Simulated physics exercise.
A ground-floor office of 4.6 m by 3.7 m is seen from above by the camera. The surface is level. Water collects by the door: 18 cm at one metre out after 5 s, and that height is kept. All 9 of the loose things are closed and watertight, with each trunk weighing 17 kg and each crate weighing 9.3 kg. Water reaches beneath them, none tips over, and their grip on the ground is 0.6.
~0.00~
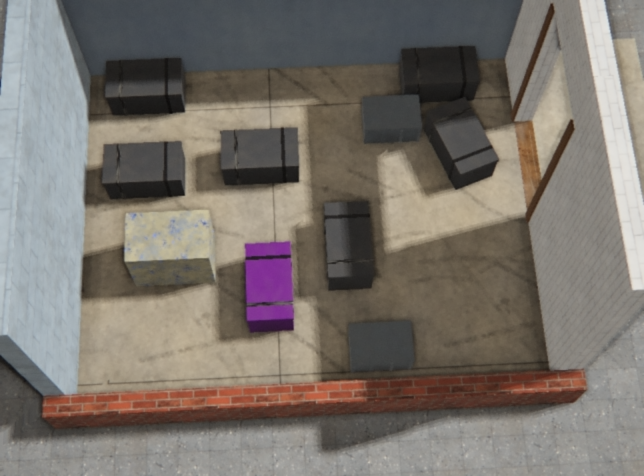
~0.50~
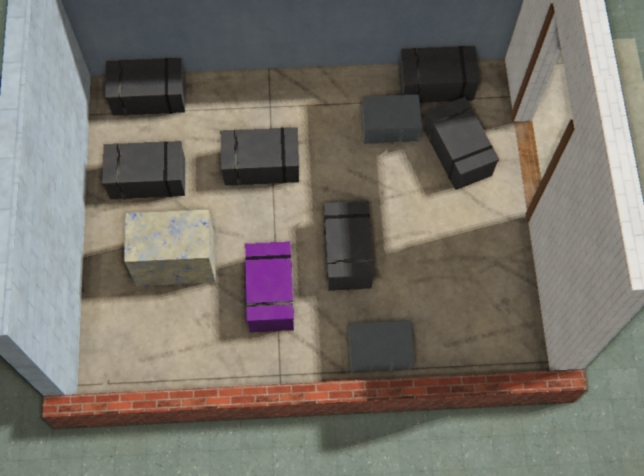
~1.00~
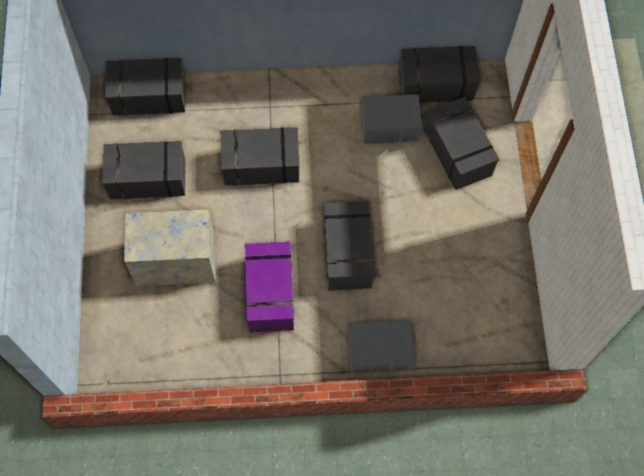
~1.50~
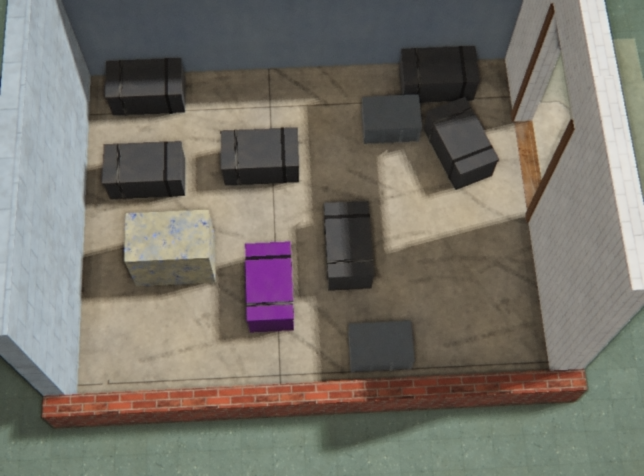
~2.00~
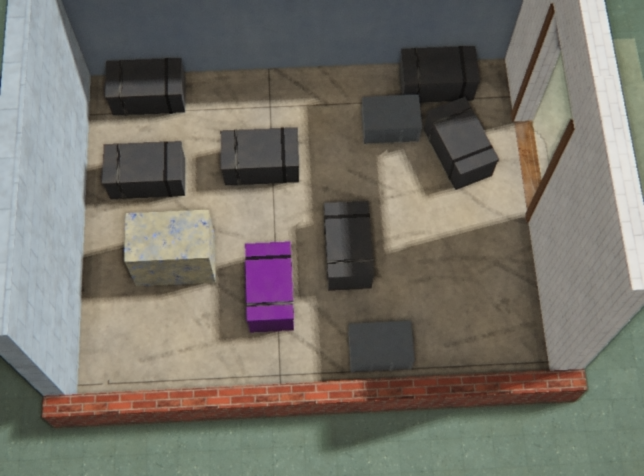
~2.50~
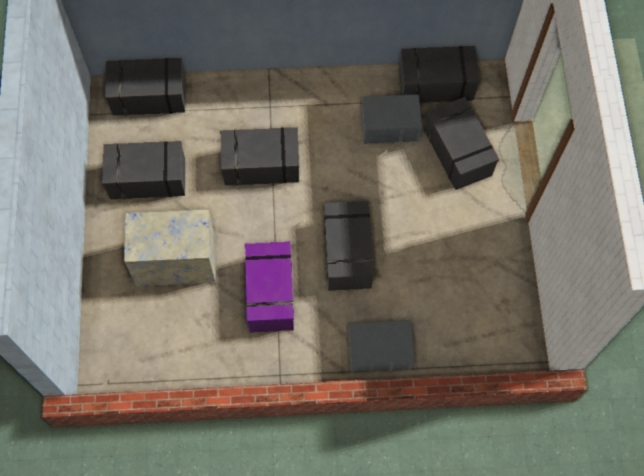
At the start, a purple trunk, several dark trunks and a speckled block sit in a room seen from above, with grey paving outside. A greenish tint of water then spreads over the paving, and finally the orange-brown doorway sill at right turns dull, while nothing in the room moves.
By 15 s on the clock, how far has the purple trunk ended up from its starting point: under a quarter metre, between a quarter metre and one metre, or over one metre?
It winds up well off.
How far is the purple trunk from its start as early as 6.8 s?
Close to 0 cm.
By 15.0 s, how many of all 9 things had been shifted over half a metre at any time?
By my tally, 8.
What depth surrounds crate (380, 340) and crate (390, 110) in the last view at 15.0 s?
Some 6 cm at the first, some 11 cm at the second.
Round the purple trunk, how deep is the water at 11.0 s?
5 cm or so.
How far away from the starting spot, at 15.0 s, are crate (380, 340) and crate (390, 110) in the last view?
They sit 150 cm and 150 cm away, in the order given.
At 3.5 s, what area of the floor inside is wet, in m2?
1.0 m2.
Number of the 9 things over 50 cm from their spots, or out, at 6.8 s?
By that time the total stands at 2.
After 3.5 s the purple trunk is near (269, 280), 0.0 m from its start, aground; 0 afloat.
After 6.8 s the purple trunk is near (269, 280), 0.0 m from its start, aground; 1 afloat.
After 11.0 s the purple trunk is near (215, 313), 0.6 m from its start, aground; 7 afloat.
After 15.0 s the purple trunk is near (118, 332), 1.5 m from its start, afloat; 9 afloat.
